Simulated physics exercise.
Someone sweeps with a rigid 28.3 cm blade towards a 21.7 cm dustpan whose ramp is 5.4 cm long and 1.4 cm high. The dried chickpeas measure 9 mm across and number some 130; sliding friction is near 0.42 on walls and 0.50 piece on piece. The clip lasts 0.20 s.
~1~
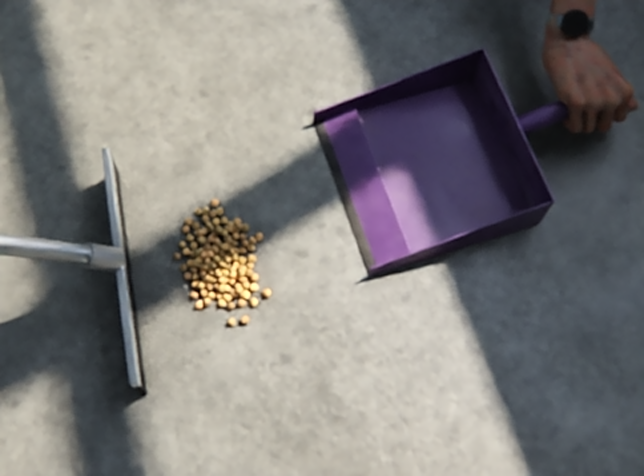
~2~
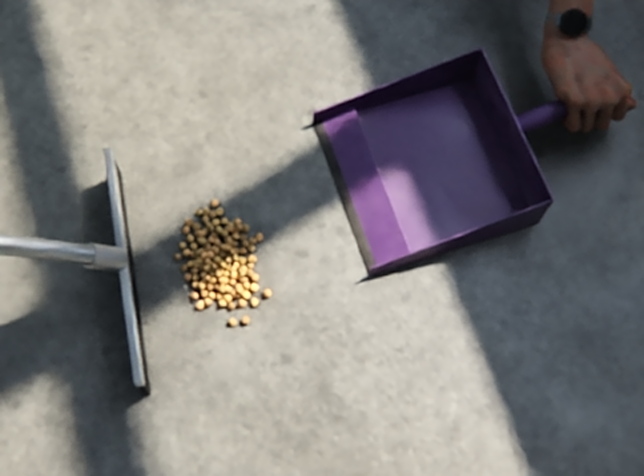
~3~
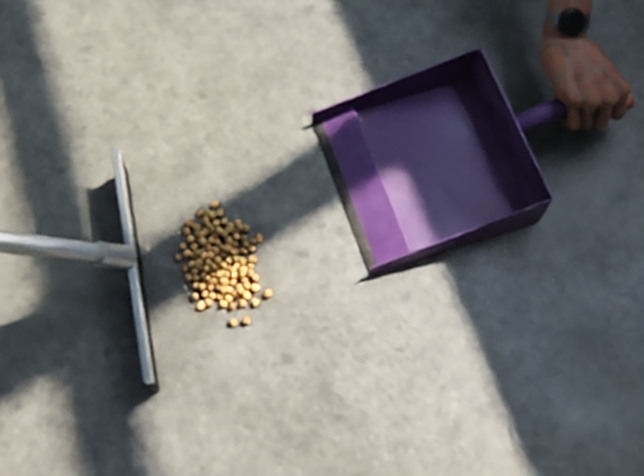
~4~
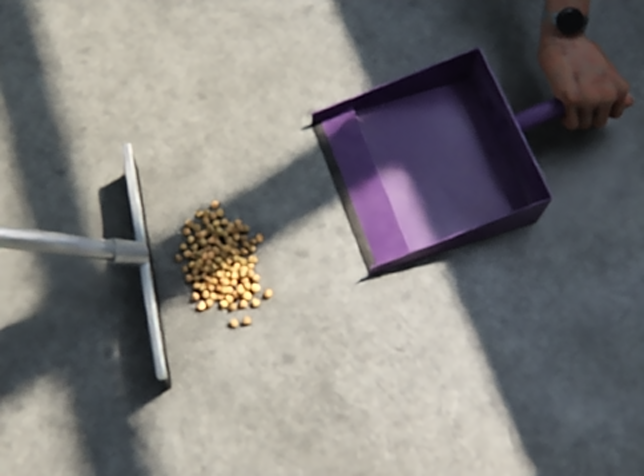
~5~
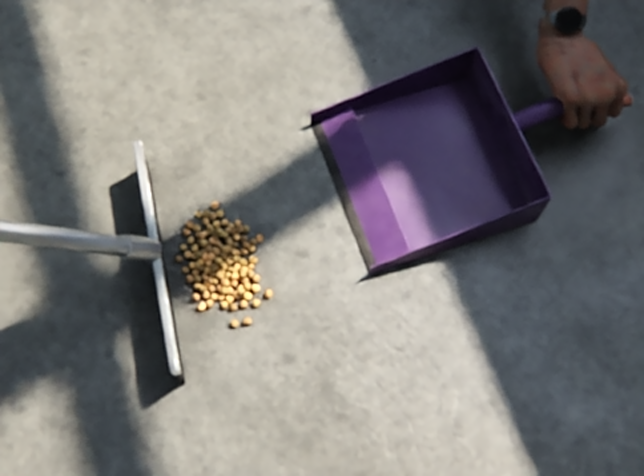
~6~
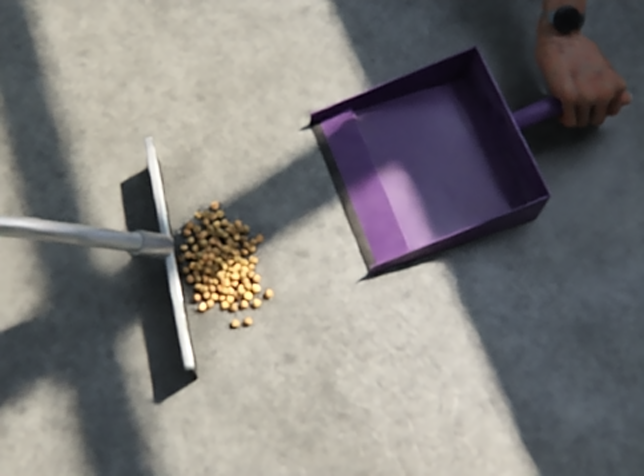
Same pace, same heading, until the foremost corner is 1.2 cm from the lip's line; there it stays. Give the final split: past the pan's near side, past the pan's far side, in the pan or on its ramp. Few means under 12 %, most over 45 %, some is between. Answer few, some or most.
Past the pan's near side: Few; past the pan's far side: Few; in the pan or on its ramp: Some.
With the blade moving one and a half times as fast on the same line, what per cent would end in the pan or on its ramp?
It would be near 30 per cent.
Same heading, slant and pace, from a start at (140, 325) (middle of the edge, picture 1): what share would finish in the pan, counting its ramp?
Some 40 per cent.
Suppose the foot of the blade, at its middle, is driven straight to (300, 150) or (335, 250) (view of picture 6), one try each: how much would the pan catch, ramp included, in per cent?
About 10 and 30 per cent.
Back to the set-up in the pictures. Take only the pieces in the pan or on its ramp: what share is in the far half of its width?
Roughly 30 per cent.
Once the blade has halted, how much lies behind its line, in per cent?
About 0 per cent.
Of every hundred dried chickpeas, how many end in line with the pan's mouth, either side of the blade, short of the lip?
Some 65 per cent.
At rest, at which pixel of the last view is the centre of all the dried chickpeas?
At about (344, 216).
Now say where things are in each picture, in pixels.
The first frame shows blade from (135, 382) to (108, 155), moved 0.0 cm, 0 of the pieces shifted so far; middle of the pieces at (222, 262); pan at (438, 168).
The second frame shows blade from (139, 382) to (110, 156), moved 0.3 cm, 0 of the pieces shifted so far; middle of the pieces at (222, 263).
The third frame shows blade from (149, 379) to (117, 154), moved 1.2 cm, 0 of the pieces shifted so far; middle of the pieces at (223, 263).
The fourth frame shows blade from (162, 375) to (128, 152), moved 2.5 cm, 0 of the pieces shifted so far; middle of the pieces at (223, 264).
The fifth frame shows blade from (176, 370) to (139, 148), moved 4.0 cm, 0 of the pieces shifted so far; middle of the pieces at (224, 264).
The sixth frame shows blade from (189, 365) to (150, 145), moved 5.4 cm, 0 of the pieces shifted so far; middle of the pieces at (224, 265); pan at (435, 166).
Then, 0.27 s after the last picture, middle of the blade 12 cm from the lip; 0 % over the lip, far side 0 %, near side 5 %.
Then, 0.45 s after the last picture, middle of the blade 6 cm from the lip; 0 % over the lip, far side 0 %, near side 5 %.
Then, 0.75 s after the last picture, middle of the blade 3 cm from the lip; 25 % over the lip, far side 0 %, near side 5 %.
In the end, near side 5 %, far side 0 %, pan 25 %, in front of the lip or behind the blade 65 %.
